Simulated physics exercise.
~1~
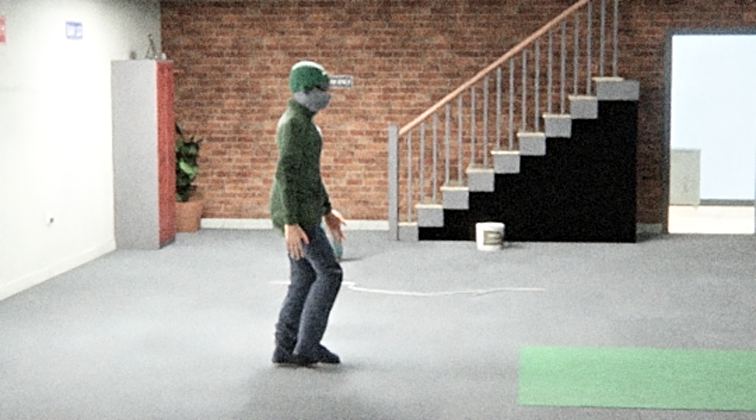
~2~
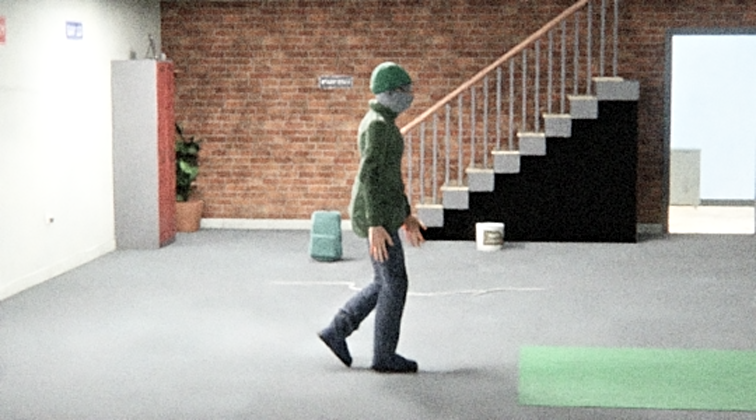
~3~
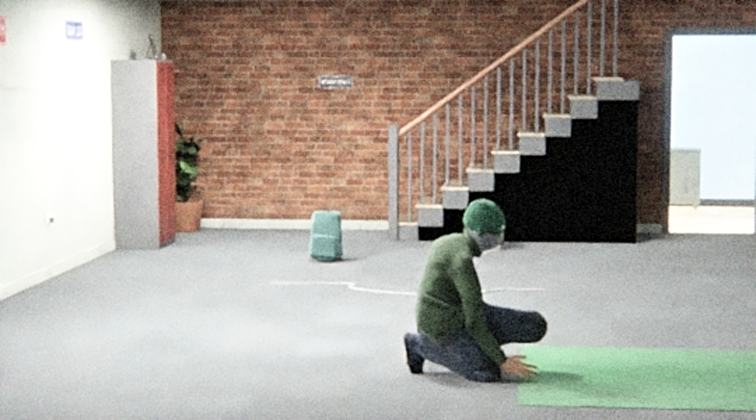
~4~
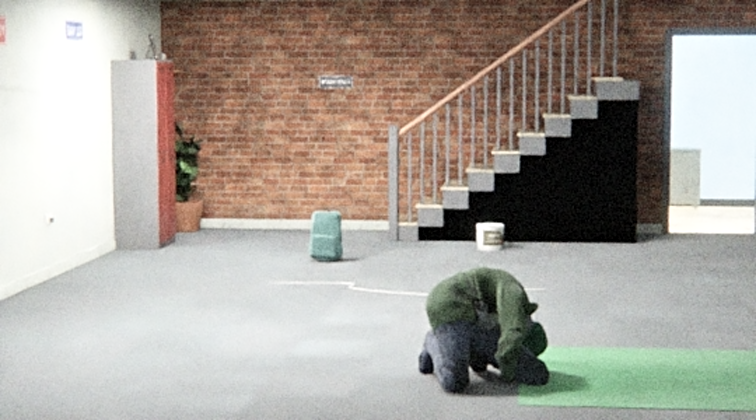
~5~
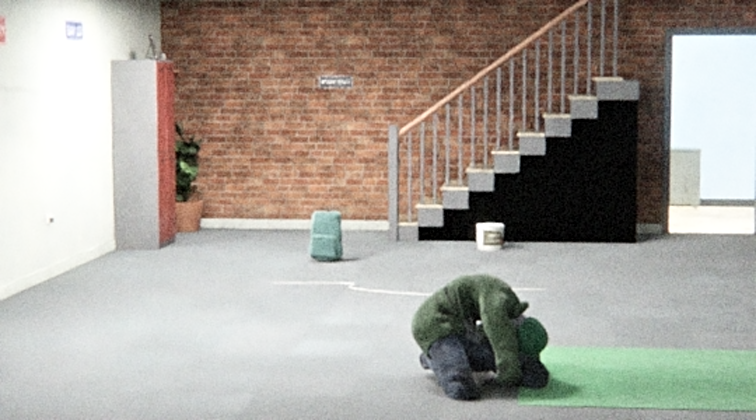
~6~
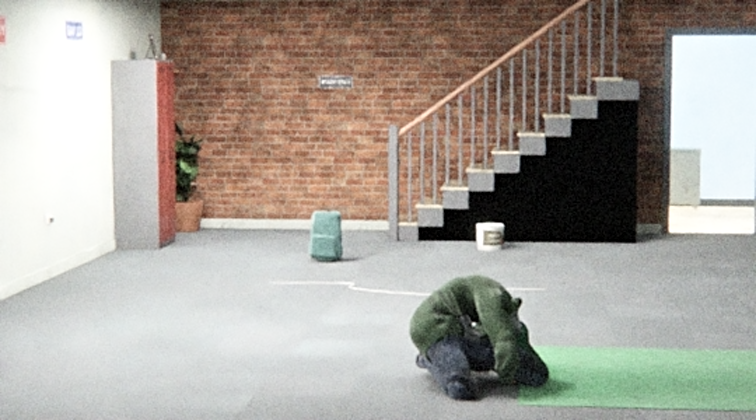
To begin with, a person in a green cap, dark green top and dark trousers stands side-on in a grey-floored room, facing right, with a brick wall and staircase behind. The person walks to the right, arms held low in front, past a teal suitcase and a white bucket near the wall. Nearing a green mat, the person drops to the knees and reaches both hands down toward its near edge. The body then folds forward, head lowering and arms bent down beside it. It ends with the person curled over on the knees, back rounded, beside the mat's edge, barely shifting.
